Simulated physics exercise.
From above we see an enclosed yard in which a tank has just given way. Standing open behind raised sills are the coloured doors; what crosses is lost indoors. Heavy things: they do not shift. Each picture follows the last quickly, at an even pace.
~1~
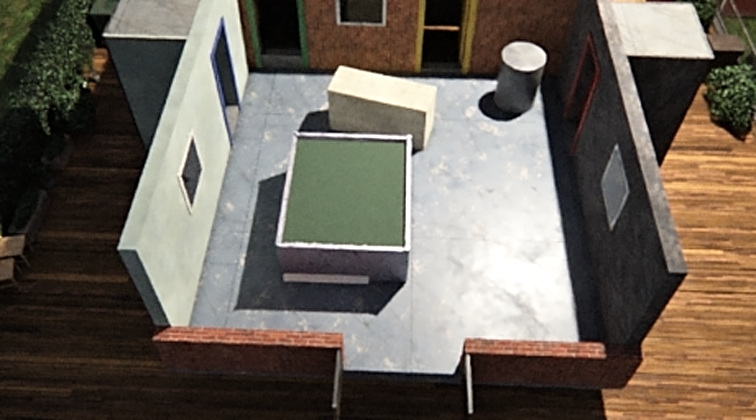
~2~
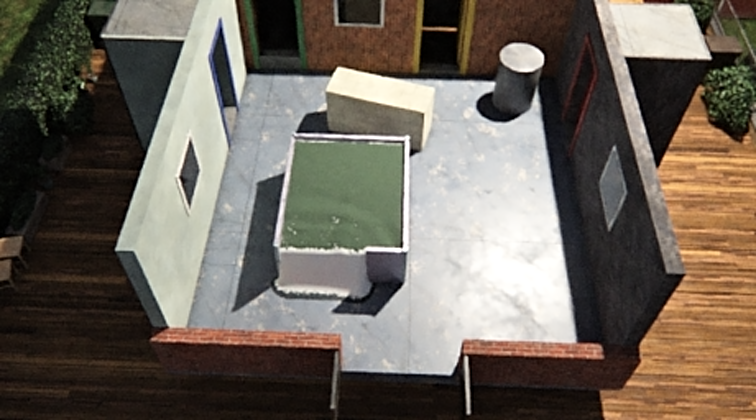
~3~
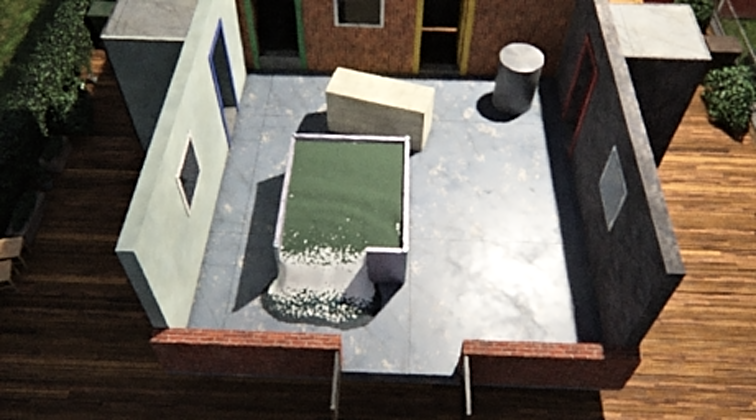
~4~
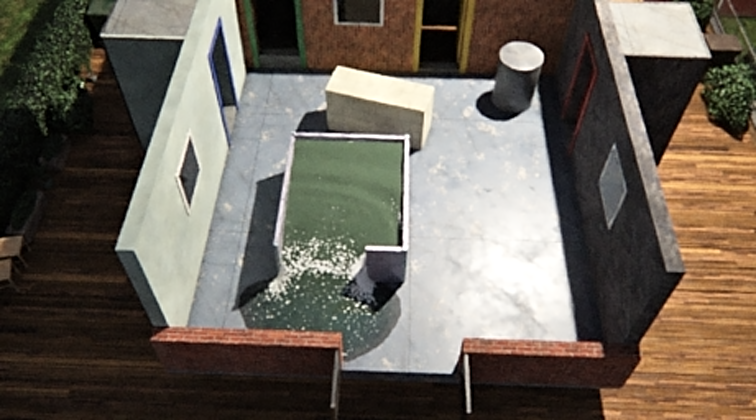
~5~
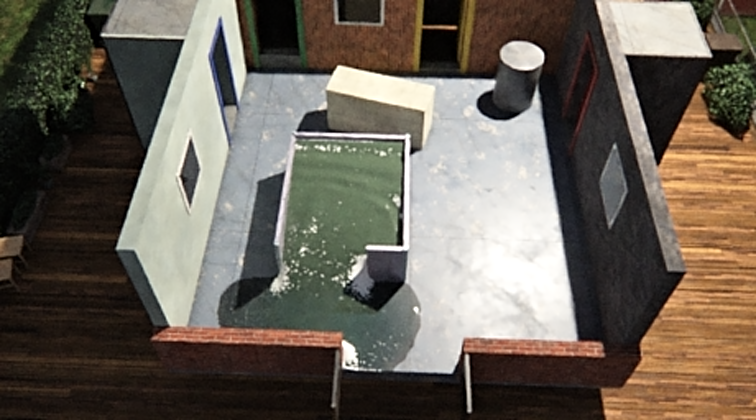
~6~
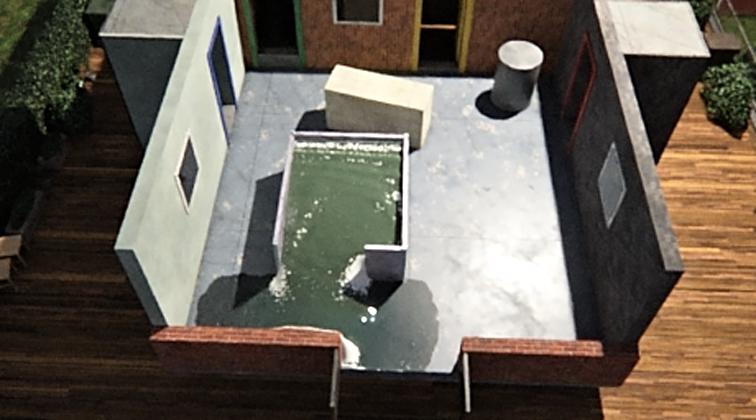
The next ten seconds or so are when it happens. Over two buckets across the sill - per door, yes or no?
Red door yes, yellow door no, green door no, blue door no.
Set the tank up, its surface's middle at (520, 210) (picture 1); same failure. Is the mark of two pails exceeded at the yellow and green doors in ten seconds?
The yellow door falls short and the green door falls short.
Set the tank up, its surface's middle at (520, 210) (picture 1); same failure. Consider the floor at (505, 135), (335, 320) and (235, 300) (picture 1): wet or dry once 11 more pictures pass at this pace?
First spot bare, second swamped, third swamped.
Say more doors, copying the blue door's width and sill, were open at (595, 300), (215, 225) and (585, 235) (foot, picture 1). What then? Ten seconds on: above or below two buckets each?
In order: Falls short, falls short, falls short.
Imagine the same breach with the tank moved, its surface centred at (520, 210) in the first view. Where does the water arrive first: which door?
First: The red one.
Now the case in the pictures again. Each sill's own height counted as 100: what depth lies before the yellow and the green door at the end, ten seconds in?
First 70 percent, then 40 percent.
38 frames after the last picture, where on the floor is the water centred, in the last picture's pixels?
Around pixel (338, 204) of the last picture.
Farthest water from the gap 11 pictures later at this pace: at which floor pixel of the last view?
Pixel estimate: (549, 361).
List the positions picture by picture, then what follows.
The open tank at (348, 191) is whole and still, in the first picture.
Water pours out at (324, 266) and has run to (276, 282), in the second picture.
The front is at (269, 307), out from the gap at (324, 269), in the third picture.
The front is at a hidden place, out from the gap at (324, 268), in the fourth picture.
The front is at a hidden place, out from the gap at (325, 269), in the fifth picture.
Water pours out at (323, 268) and has run to a hidden place, in the sixth picture.
A moment on, water covers 15 % of the floor; the red door not reached, the yellow door not reached, the green door not reached, the blue door not reached.
Next, water covers 25 % of the floor; the red door not reached, the yellow door not reached, the green door not reached, the blue door not reached.
Then, water covers 50 % of the floor; the red door not reached, the yellow door not reached, the green door wet at the sill, nothing in, the blue door wet at the sill, nothing in.
Later, water covers 80 % of the floor; the red door wet at the sill, nothing in, the yellow door wet at the sill, nothing in, the green door under two buckets in, the blue door wet at the sill, nothing in.
In the end, water covers 95 % of the floor; the red door over two buckets in, the yellow door wet at the sill, nothing in, the green door under two buckets in, the blue door wet at the sill, nothing in.
